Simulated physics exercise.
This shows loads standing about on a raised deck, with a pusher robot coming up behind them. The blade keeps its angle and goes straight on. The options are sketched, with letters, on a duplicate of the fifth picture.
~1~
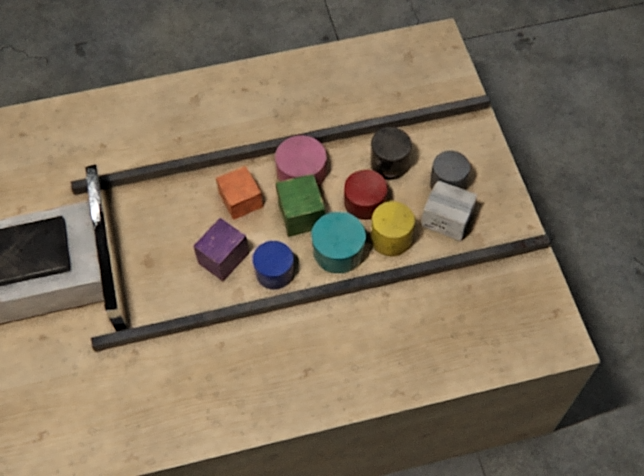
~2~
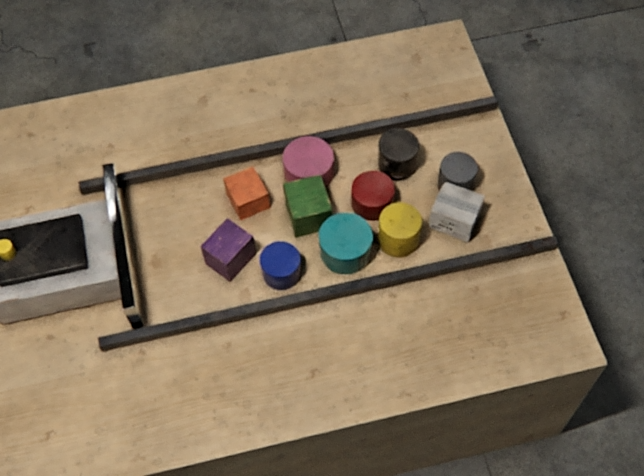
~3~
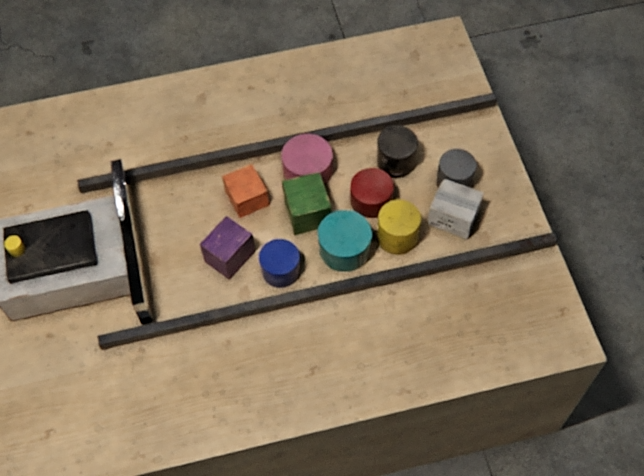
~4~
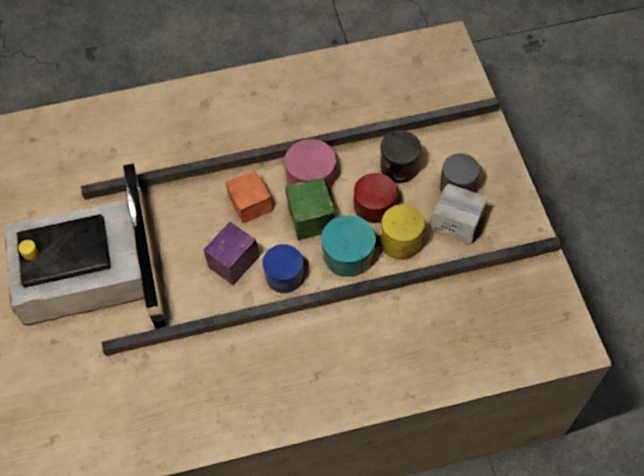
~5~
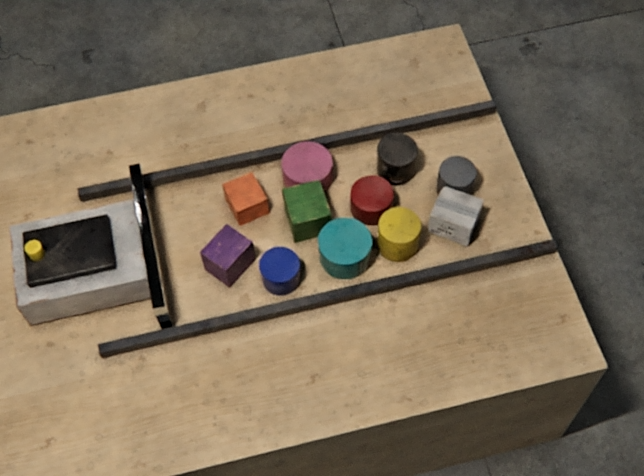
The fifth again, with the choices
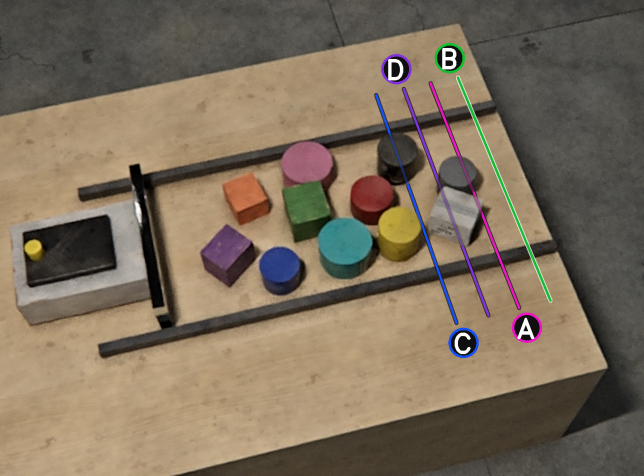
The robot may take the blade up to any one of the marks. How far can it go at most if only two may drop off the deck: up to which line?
The farthest such stop is C.
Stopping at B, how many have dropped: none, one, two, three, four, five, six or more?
In all, six or more.
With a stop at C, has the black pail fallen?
By then, no.
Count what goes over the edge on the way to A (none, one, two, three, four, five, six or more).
By then, six or more.
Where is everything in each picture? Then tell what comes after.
In the first frame, turquoise pail (338, 243); pink canister (302, 164); white parcel (449, 210).
In the second frame, robot (47, 248); red canister (373, 196).
In the third frame, robot (56, 244); yellow canister (398, 228).
In the fourth frame, robot (70, 248); purple crate (231, 253).
In the fifth frame, robot (76, 248); blue pail (280, 271); black pail (397, 159); turquoise pail (345, 249).
On the copy, A at (472, 187); B at (501, 181); C at (413, 200); D at (443, 194).
On C. First, robot (175, 226); blue pail (301, 278); orange crate (262, 196).
Then, robot (273, 205); white parcel (494, 200); grey canister (472, 166).
Finally, robot (345, 189); white parcel over the edge; grey canister over the edge; two fallen.
By contrast, A drops seven; B drops eight; D drops four.
